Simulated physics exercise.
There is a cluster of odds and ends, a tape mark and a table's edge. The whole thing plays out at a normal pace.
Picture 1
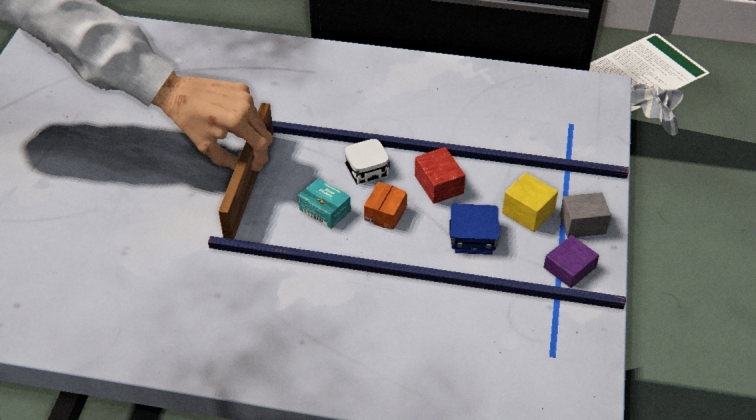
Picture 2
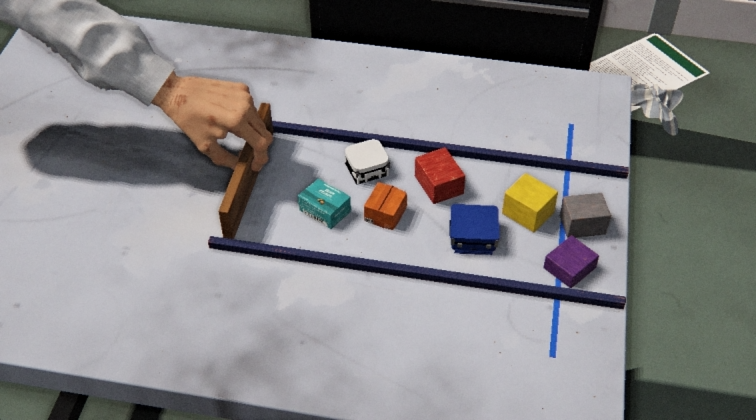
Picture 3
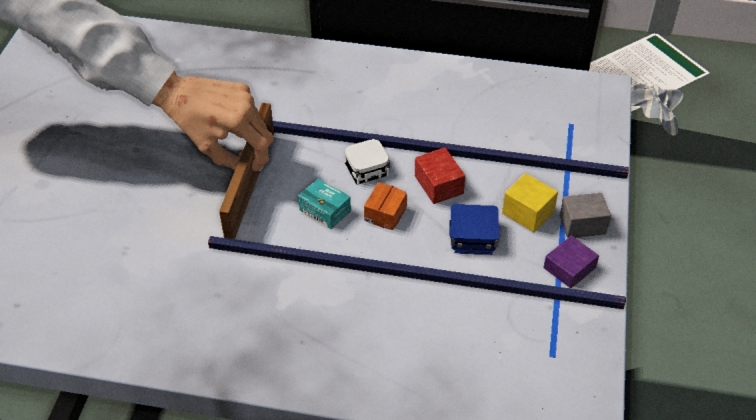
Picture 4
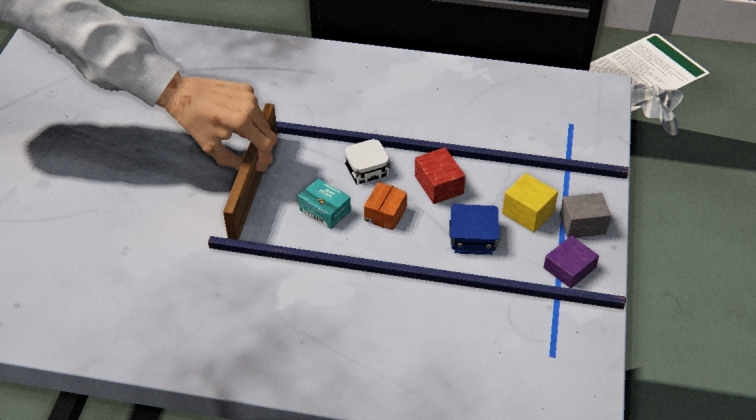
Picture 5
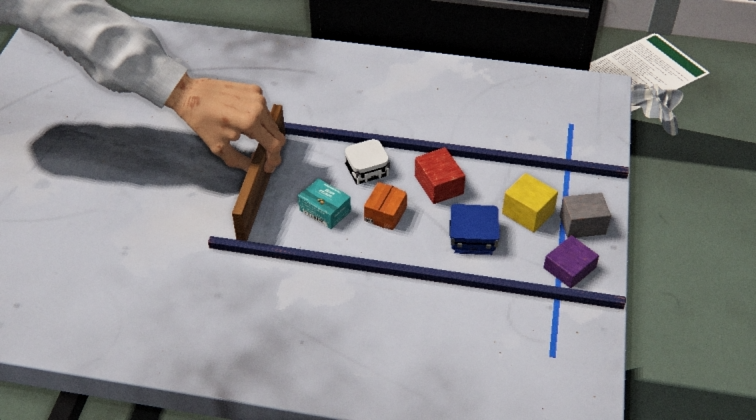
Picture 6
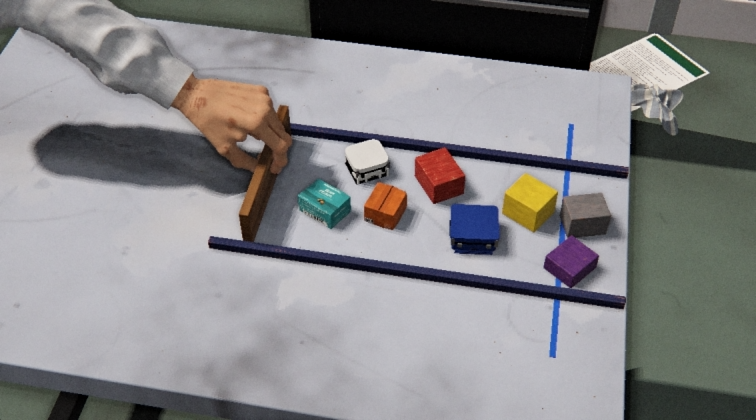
A hand held a wooden board upright between two dark rails, kept it still at first, then slid it slightly right toward a scattered group of colourful blocks and little cases, which all stayed put.
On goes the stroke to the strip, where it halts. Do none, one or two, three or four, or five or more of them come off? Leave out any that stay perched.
Three or four of them come off.
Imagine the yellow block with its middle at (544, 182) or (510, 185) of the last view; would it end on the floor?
Well, place by place the object does not stay and then does not stay.
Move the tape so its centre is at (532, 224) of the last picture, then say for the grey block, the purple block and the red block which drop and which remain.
Note: Grey block drops down; purple block drops down; red block remains.
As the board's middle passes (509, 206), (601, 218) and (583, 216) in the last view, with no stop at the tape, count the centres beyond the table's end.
Past the end: 2, 6 and 6.
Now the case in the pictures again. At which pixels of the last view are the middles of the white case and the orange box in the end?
The white case settles near (584, 200); as for the orange box, near (626, 248).
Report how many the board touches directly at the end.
In contact: 2.
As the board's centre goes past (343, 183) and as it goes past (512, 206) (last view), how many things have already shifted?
At that stage 3; at the next, 8.
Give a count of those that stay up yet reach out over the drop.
Number: 2.
A little later, none off yet; grey block at rest near (585, 215); purple block at rest near (571, 262); yellow block at rest near (530, 202).
When it is over, the number that fall off is three or four; down, blue case, yellow block, purple block and grey block.
